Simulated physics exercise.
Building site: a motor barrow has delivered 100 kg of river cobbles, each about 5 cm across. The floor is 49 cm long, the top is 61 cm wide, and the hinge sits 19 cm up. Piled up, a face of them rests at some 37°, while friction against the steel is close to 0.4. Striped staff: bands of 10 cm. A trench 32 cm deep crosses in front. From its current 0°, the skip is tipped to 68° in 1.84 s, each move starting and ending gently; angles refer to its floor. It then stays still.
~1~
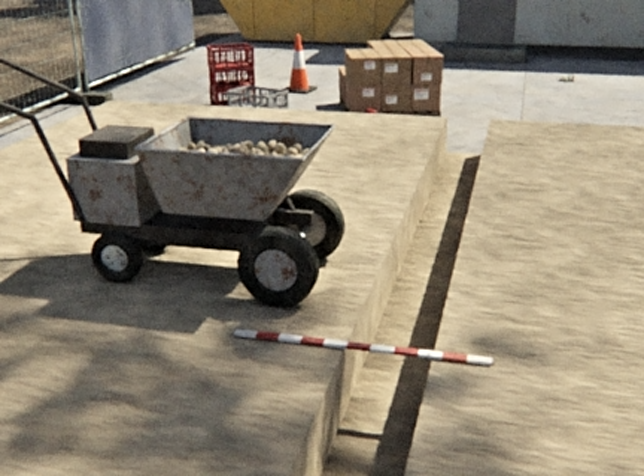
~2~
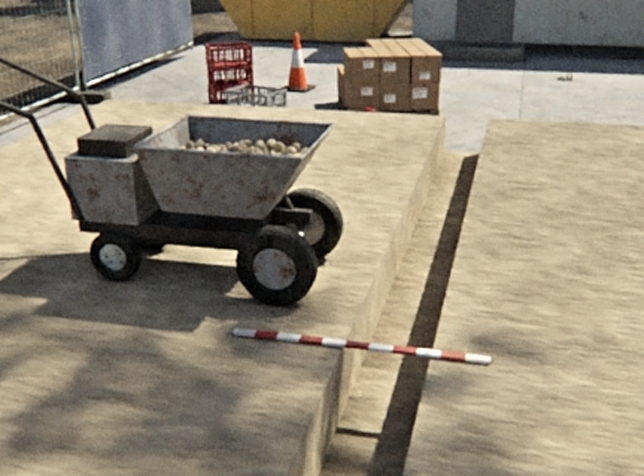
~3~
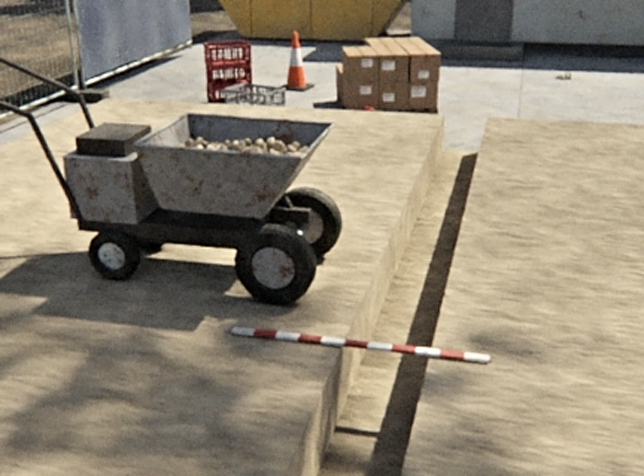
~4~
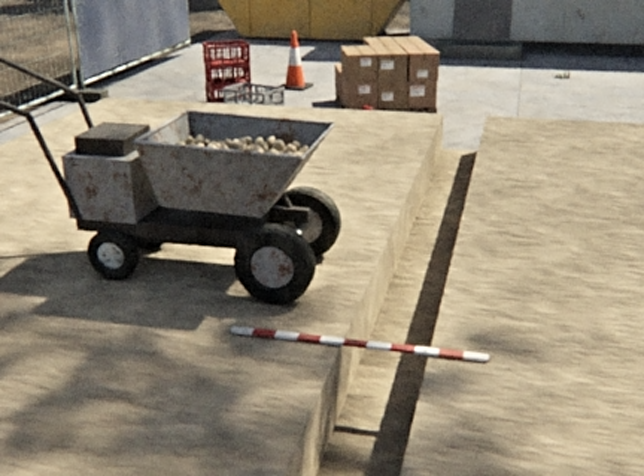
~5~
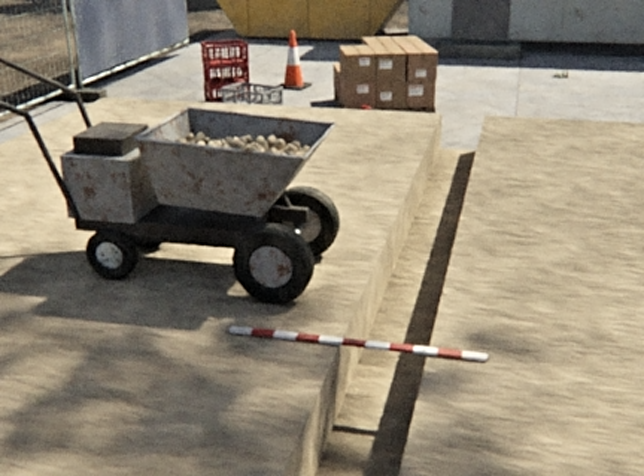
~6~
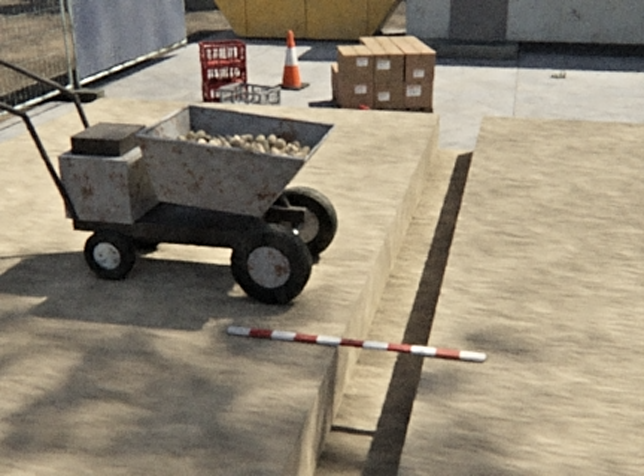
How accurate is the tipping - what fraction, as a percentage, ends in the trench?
Close to 72 in every hundred.
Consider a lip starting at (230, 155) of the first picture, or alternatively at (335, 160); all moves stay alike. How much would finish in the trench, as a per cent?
Roughly 60 in a hundred from the first, 40 in a hundred from the second.
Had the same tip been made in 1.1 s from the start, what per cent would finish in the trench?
With that change, it comes to around 65 per cent.
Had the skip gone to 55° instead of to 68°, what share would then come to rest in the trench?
Share in trench: Approx. 15%.
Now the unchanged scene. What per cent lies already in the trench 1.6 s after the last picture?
Around 20 per cent of it, at that instant.
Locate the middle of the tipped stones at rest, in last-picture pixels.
Their middle lands near (415, 333).
Then, 1.1 s after the last picture the floor is at 57°, 100 % in the skip; the foremost stones are at (382, 213).
Then, 1.6 s after the last picture the floor is at 68°, 75 % in the skip, 20 % in the trench, 5 % past the trench; the foremost stones are at (467, 291).
Then, 2.0 s after the last picture the floor is at 68°, 51 % in the skip, 34 % in the trench, 16 % past the trench; the foremost stones are at (518, 299).
Then, 3.9 s after the last picture the floor is at 68°, 11 % in the skip, 72 % in the trench, 17 % past the trench; the foremost stones are at (546, 293).
